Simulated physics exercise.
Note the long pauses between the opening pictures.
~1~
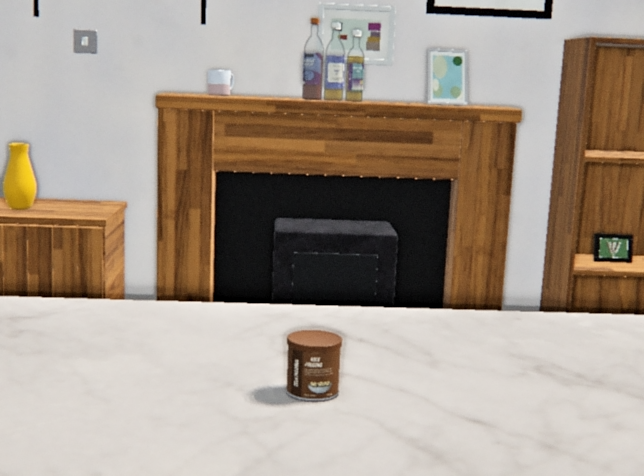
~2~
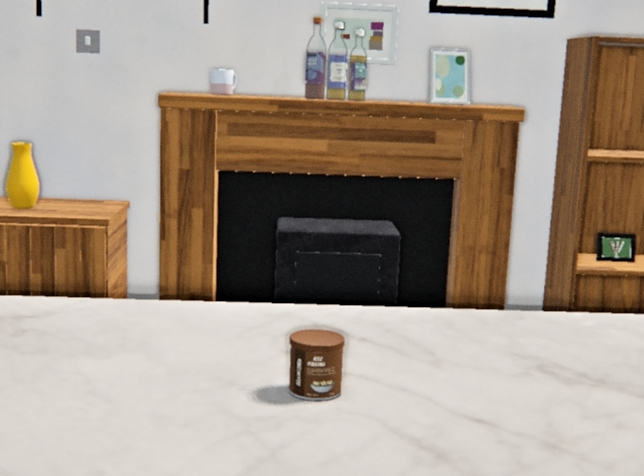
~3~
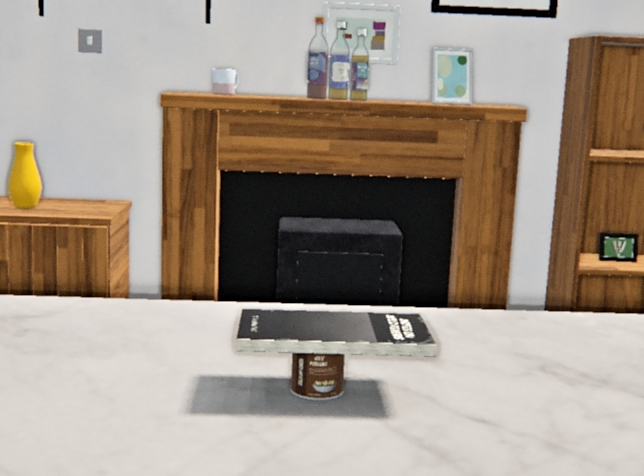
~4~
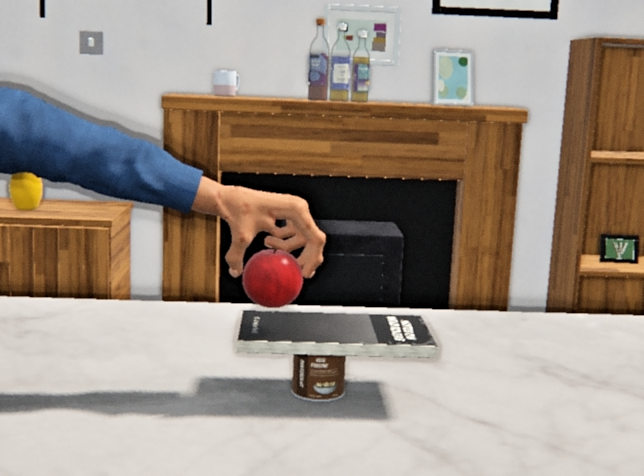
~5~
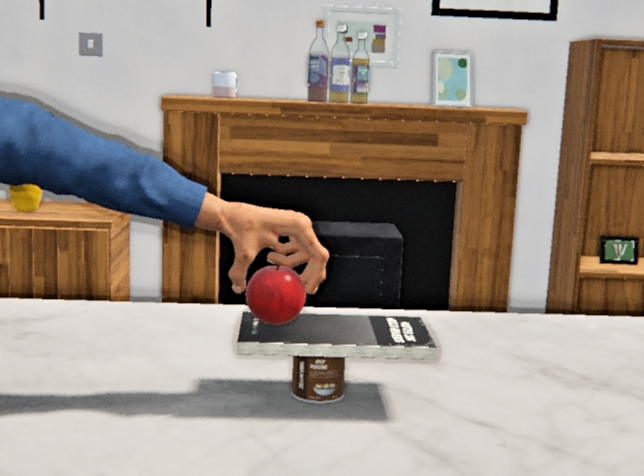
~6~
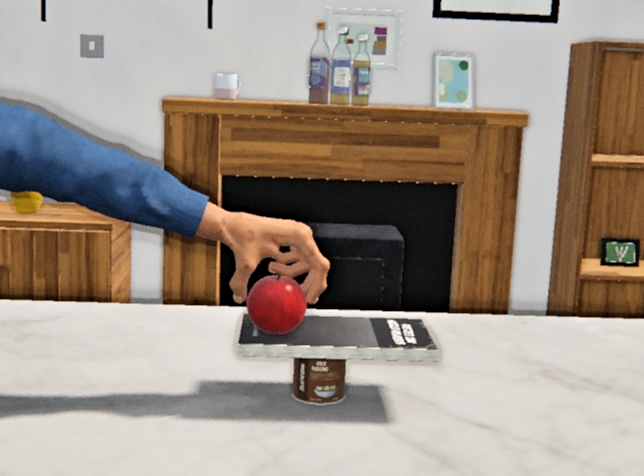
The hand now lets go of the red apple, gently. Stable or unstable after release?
I expect the stack to stay settled.
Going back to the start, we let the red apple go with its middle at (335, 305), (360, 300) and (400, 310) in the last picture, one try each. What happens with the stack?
So, first go it stays put, second go it stays put, third go it comes down.
Then, 0.20 s after the last picture, nothing has stirred.
Then, 0.40 s after the last picture, red apple resting near (277, 305).
At rest, all 3 in place. Seen from the same camera at the end, red apple near (277, 305). The stack stays up.
